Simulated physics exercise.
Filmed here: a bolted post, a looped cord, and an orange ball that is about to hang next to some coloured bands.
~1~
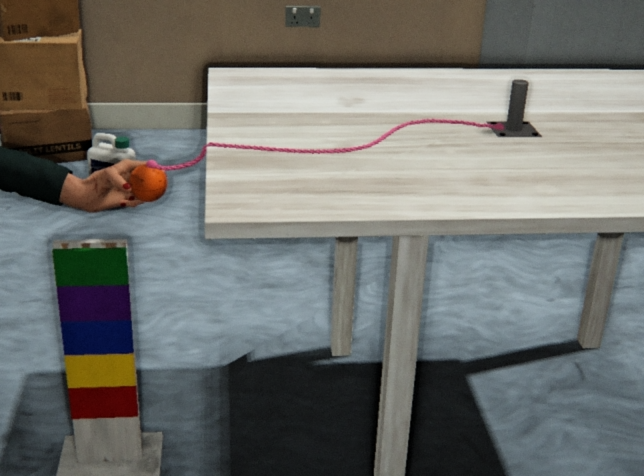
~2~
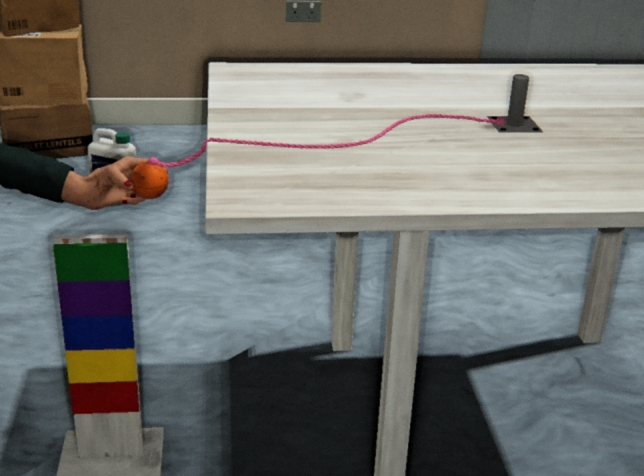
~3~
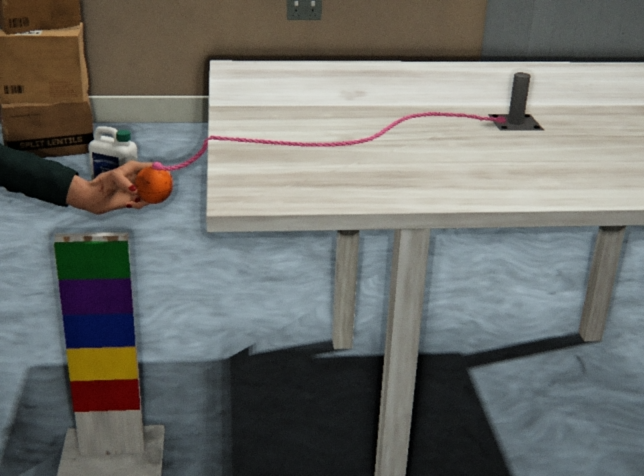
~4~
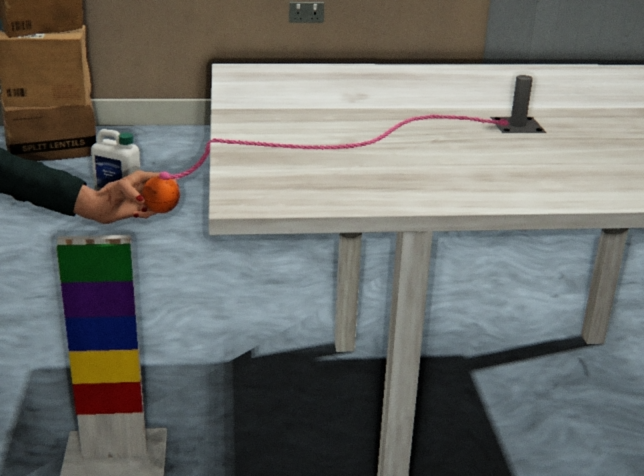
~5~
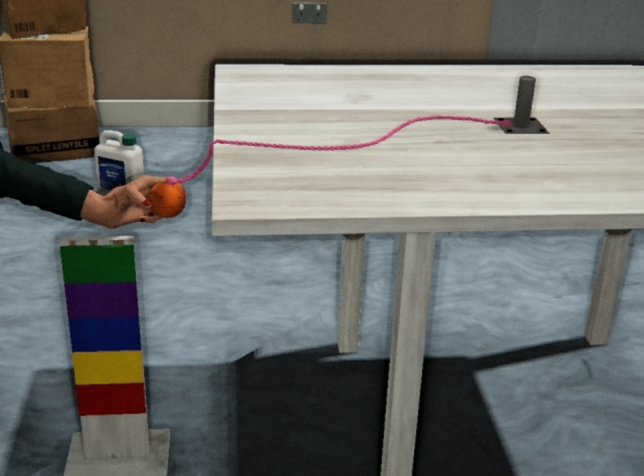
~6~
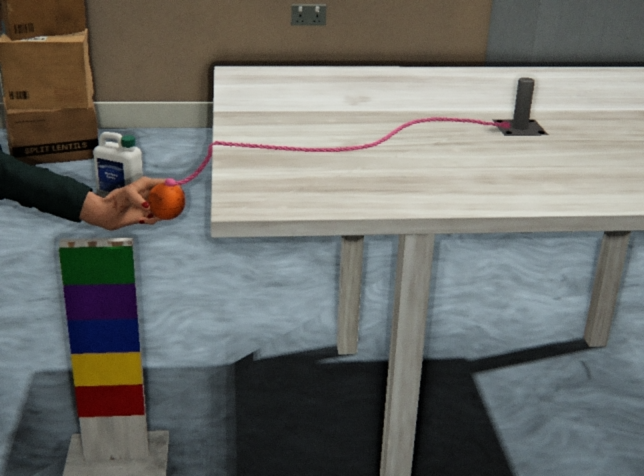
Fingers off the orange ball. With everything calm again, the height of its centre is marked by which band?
By the green band.
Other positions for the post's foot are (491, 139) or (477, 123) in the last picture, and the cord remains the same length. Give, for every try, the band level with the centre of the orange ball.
Answer, in order: Purple, purple.
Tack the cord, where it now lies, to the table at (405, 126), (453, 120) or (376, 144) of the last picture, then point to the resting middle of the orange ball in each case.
Estimated pixels in sequence: (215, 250), (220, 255) and (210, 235).
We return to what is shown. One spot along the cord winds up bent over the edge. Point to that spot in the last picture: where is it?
Close to (251, 146).
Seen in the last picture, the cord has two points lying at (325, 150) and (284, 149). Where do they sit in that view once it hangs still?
You'll find the first mark at (284, 140) and the second mark at (245, 143).
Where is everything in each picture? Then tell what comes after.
Orange ball (148, 183); green (91, 269); purple (94, 304); blue (97, 339); yellow (100, 372); red (103, 404), in the first frame.
Orange ball (149, 180); cord through (468, 119) (406, 120) (368, 141) (299, 146) (219, 141), in the second frame.
Orange ball (154, 185), in the third frame.
Orange ball (161, 195); cord through (472, 119) (409, 121) (371, 142) (302, 147) (222, 142), in the fourth frame.
Orange ball (167, 199), in the fifth frame.
Orange ball (166, 202); cord through (474, 122) (411, 123) (373, 145) (304, 150) (224, 144), in the sixth frame.
Soon after, ball near (176, 255); level with green.
After that, ball near (240, 257); level with green.
And then, ball near (204, 261); level with green.
In the end, ball near (218, 262); level with green. Its middle rests at the green band.
